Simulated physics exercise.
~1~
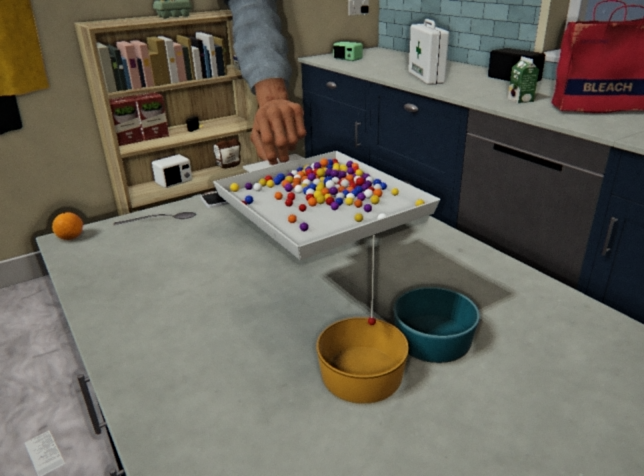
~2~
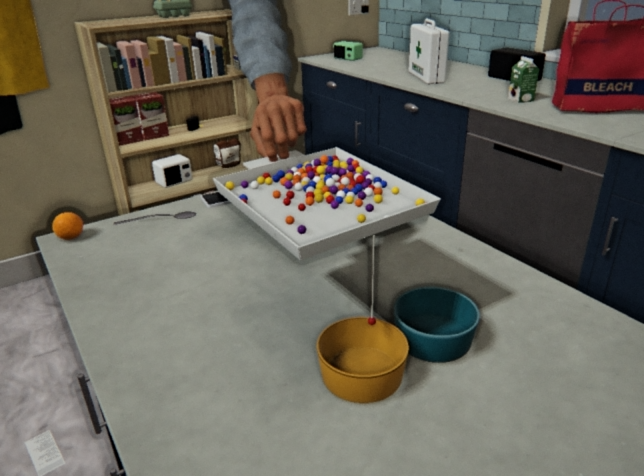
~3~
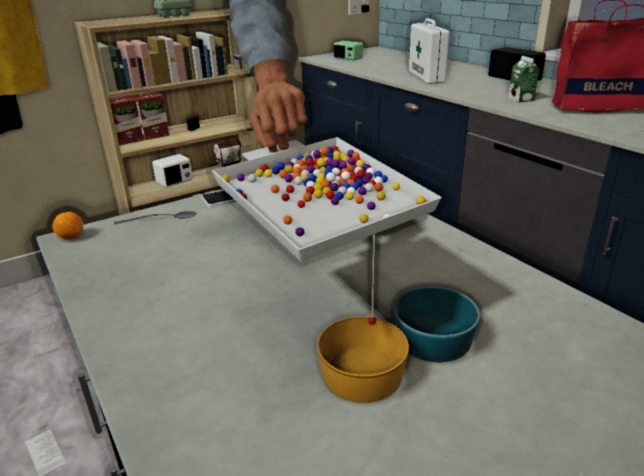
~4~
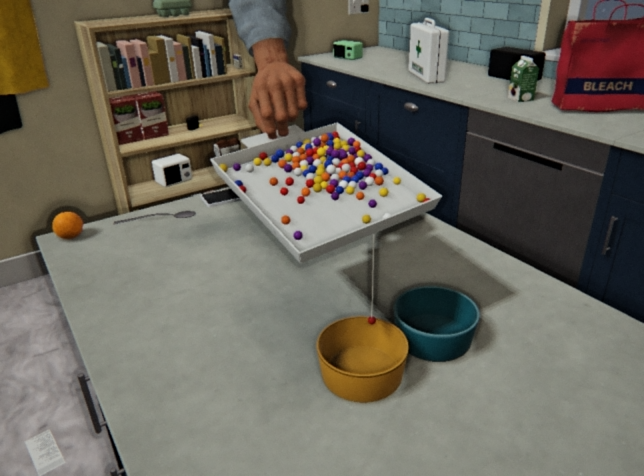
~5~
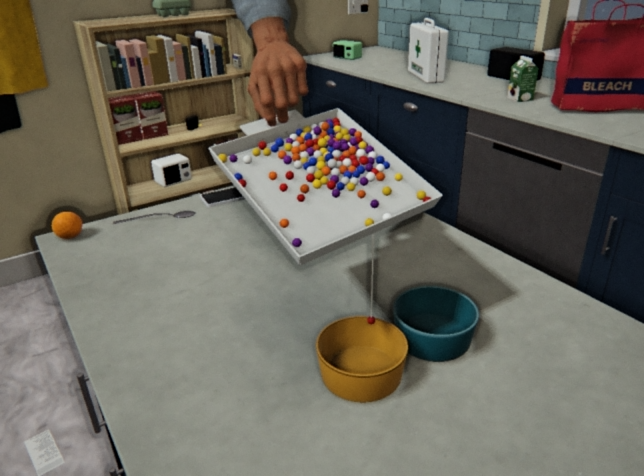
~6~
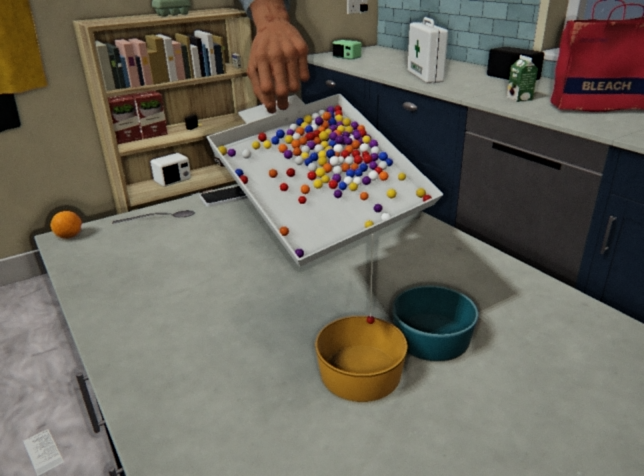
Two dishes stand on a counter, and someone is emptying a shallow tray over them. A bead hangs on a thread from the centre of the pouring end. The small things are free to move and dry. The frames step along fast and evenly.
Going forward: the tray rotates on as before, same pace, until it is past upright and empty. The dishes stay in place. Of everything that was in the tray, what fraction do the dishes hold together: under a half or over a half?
Pretty clear the dishes gather a lesser part of what falls.
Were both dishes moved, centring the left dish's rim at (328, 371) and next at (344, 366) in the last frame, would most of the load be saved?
Well, the bulk the first time and the bulk the second time.
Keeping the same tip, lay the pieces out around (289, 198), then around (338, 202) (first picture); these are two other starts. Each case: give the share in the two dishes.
Close to 30 per cent, followed by close to 30 per cent.
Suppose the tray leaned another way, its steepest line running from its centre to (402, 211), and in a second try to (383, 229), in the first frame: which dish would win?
So, the dish at the right the first time round, the dish at the right the second.
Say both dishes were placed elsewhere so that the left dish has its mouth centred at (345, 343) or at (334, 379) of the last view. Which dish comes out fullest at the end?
The dish at left, then the dish at left.
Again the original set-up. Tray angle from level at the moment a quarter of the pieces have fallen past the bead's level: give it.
Roughly 75°.
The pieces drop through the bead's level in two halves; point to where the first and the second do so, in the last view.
It passes near (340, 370) first and then near (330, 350).
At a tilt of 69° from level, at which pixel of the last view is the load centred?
At about (344, 252).
Shortly afterwards, tray tipped steeply; near two thirds on the tray; only a few in the left dish; a little outside both; near a third in the air.
Next, tray tipped past a quarter turn; only a few on the tray; near a quarter in the left dish; near two thirds outside both; near a quarter in the air.
Some moments later, tray tipped past a quarter turn; near a quarter in the left dish; the bulk outside both.
In the end, tray tipped past a quarter turn; near a quarter in the left dish; none at all in the right dish; the bulk outside both.
